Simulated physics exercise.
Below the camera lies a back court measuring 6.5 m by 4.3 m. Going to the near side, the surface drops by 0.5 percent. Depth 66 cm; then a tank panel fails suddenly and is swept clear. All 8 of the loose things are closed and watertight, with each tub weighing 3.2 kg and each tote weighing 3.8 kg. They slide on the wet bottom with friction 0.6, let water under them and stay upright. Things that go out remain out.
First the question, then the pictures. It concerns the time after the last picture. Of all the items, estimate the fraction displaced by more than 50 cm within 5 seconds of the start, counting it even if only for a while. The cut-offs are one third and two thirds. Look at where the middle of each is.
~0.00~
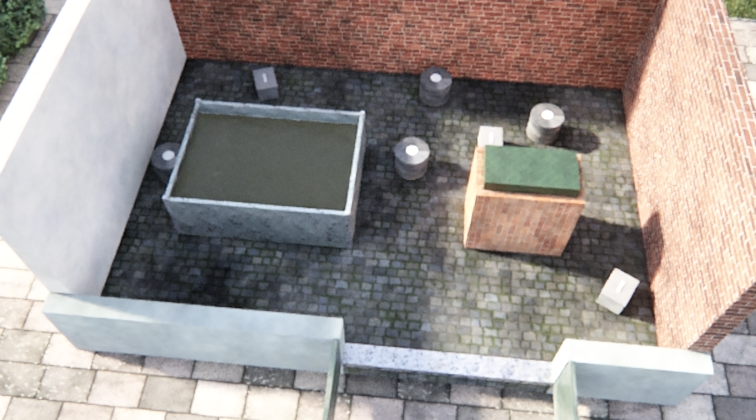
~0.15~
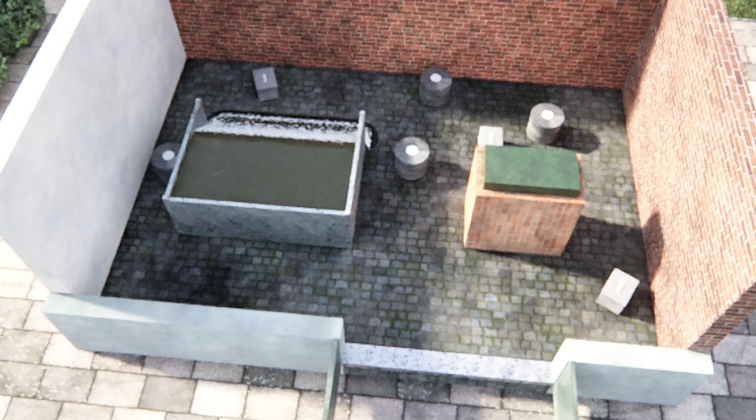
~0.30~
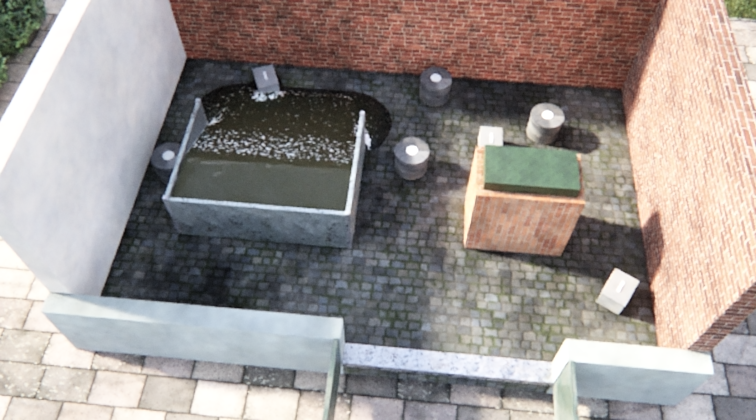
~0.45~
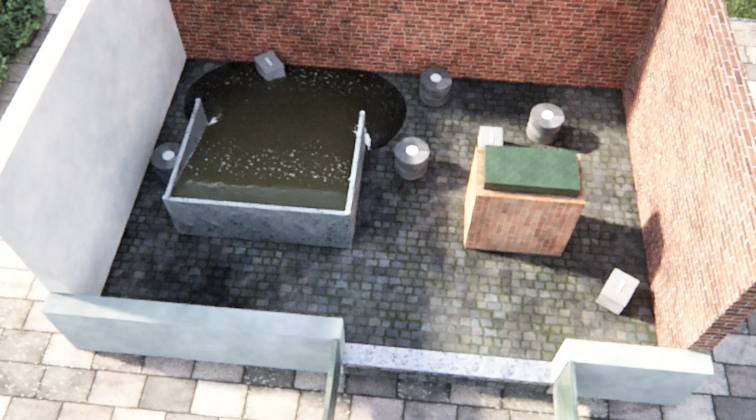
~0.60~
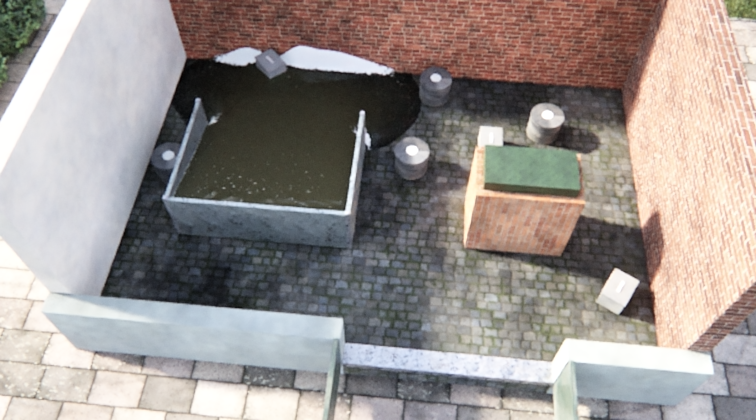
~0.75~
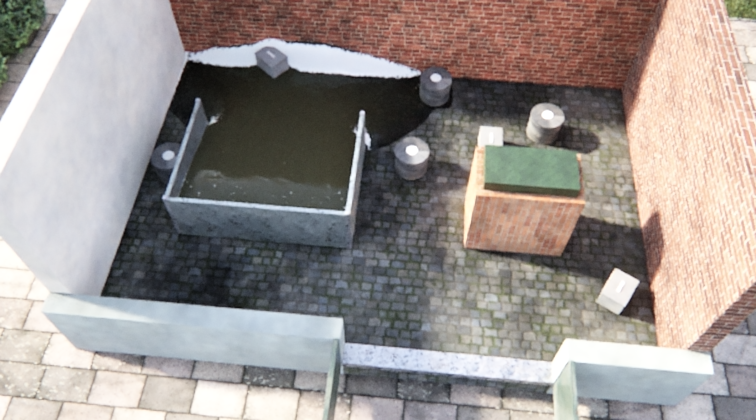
The count will reach two thirds or more.
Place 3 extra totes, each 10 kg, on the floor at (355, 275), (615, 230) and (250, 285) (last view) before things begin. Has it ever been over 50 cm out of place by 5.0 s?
Order as given: Stays inside it, goes farther, goes farther.
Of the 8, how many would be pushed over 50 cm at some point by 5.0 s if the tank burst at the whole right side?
Then it comes to 6 of them.
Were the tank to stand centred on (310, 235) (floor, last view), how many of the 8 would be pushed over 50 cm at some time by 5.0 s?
Then the count would be 8.
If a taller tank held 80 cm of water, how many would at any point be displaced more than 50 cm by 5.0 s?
You'd get 8 in that case.
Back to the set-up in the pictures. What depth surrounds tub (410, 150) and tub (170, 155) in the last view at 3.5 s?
First about 1 cm, second about 12 cm.
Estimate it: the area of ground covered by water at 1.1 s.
Roughly 9.0 m2 of it is wet.
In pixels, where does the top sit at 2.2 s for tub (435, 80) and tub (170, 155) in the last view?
Around (548, 123) and (159, 193).
After 1.1 s 0 of 8 are over 50 cm from their spots; 1 afloat.
After 2.2 s 3 of 8 are over 50 cm from their spots; 3 afloat.
After 3.5 s 6 of 8 are over 50 cm from their spots; 5 afloat.
After 5.0 s 7 of 8 are over 50 cm from their spots, and 7 have been at some point; 7 afloat.
